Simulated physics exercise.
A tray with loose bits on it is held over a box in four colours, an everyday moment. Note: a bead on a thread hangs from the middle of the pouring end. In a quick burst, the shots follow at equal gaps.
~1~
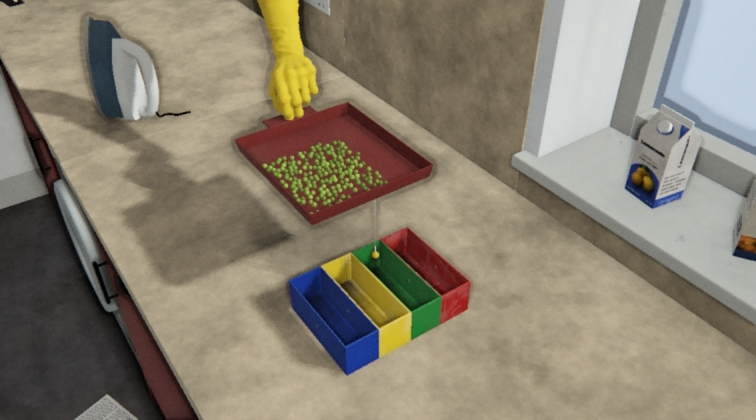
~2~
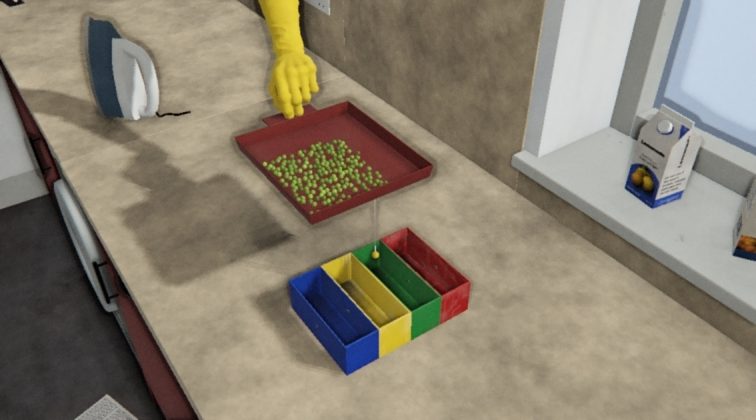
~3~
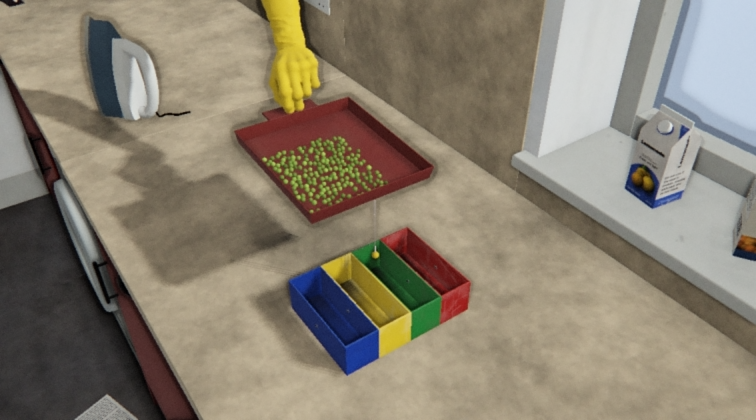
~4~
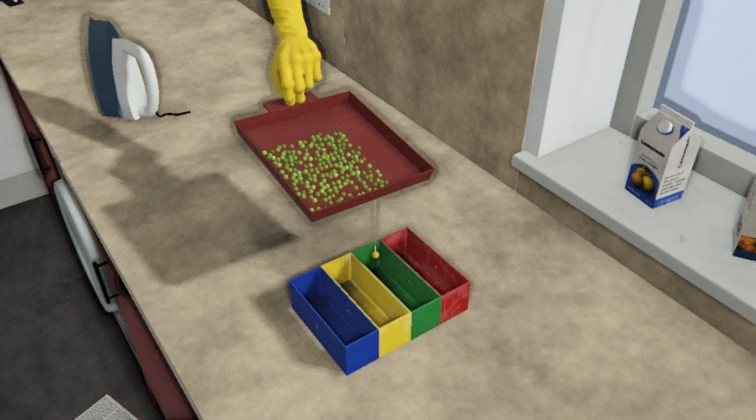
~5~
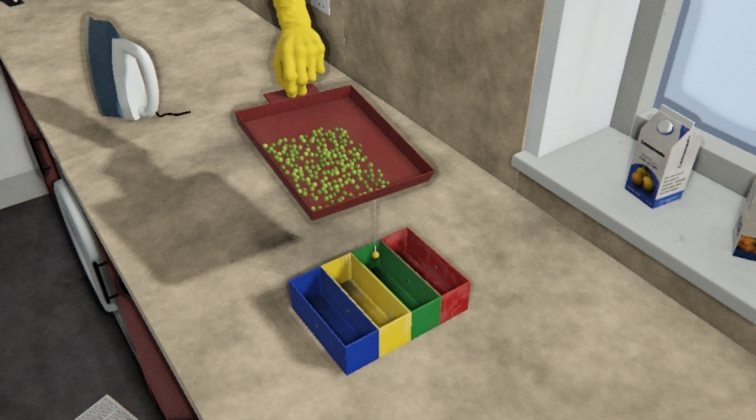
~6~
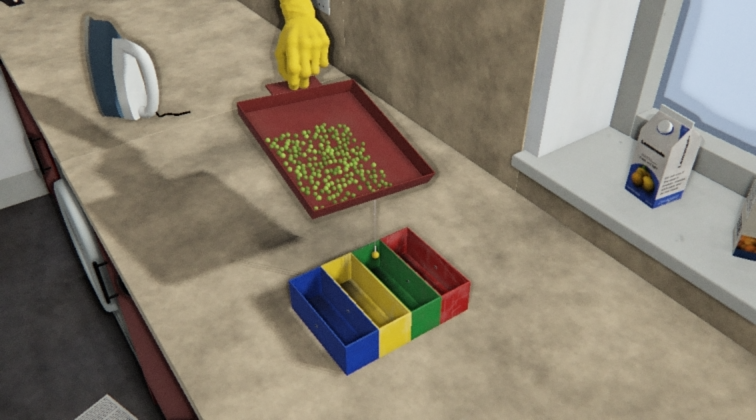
A stone-patterned kitchen counter beside a windowsill is seen from above at an angle, in a view that stays still. A yellow-gloved hand holds a dark red tray of green dried peas over a box with blue, yellow, green and red cells, near a bead on a thread, an iron and a carton. The hand slowly raises the tray's far end, tilting it slightly towards the box, and the peas shift only a little.
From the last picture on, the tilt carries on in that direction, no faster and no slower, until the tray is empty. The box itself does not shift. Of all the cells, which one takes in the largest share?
The largest share goes to the red cell.
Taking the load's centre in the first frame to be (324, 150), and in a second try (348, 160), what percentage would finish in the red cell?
First try 50 %, second try 60 %.
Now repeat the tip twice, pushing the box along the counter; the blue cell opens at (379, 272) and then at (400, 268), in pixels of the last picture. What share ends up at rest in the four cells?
First case 100 in a hundred, second case 100 in a hundred.
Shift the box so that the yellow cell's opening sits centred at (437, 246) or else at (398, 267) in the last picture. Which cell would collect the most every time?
The cell in yellow, then that green cell.
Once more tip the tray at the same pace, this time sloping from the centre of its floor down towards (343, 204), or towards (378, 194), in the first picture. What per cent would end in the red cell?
Shares: 0 %, then 30 %.
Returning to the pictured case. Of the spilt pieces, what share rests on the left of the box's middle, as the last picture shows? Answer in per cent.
Around 0 per cent, I reckon.
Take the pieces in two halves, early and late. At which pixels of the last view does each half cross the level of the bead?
For the early half I get (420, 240), and for the late half (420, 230).
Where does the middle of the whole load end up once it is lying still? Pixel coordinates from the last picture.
(428, 277).
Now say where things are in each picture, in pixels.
In the first frame, corners of the pouring end at (311, 213) and (430, 164), level; middle of the load at (326, 174), dried peas; bead on its thread at (375, 255); blue cell at (362, 350); yellow cell at (395, 333); green cell at (426, 316); red cell at (455, 300).
In the second frame, corners of the pouring end at (311, 212) and (430, 165), level; middle of the load at (326, 173).
In the third frame, corners of the pouring end at (312, 211) and (430, 166), tipped barely, lowest at the right corner; middle of the load at (326, 170).
In the fourth frame, corners of the pouring end at (313, 210) and (431, 168), tipped a little, lowest at the right corner; middle of the load at (326, 167).
In the fifth frame, corners of the pouring end at (314, 209) and (432, 170), tipped a little, lowest at the right corner; middle of the load at (327, 164).
In the sixth frame, corners of the pouring end at (315, 208) and (432, 172), tipped clearly, lowest at the right corner; middle of the load at (330, 162), about a third on the move; blue cell at (362, 350); yellow cell at (395, 333); green cell at (426, 316); red cell at (455, 300).
Soon, tray tipped steeply; nearly all on the tray; a stray few falling or outside the box.
A while on, tray tipped past a quarter turn; about a third on the tray; about a quarter in the red cell; a stray few in the green cell; about a third falling or outside the box.
Towards the end, tray tipped past a quarter turn; about half in the red cell; a small part in the green cell; about a third falling or outside the box.
Finally, tray tipped past a quarter turn; about half in the red cell; a small part in the green cell; none in the blue cell; none in the yellow cell; about a third outside the box.
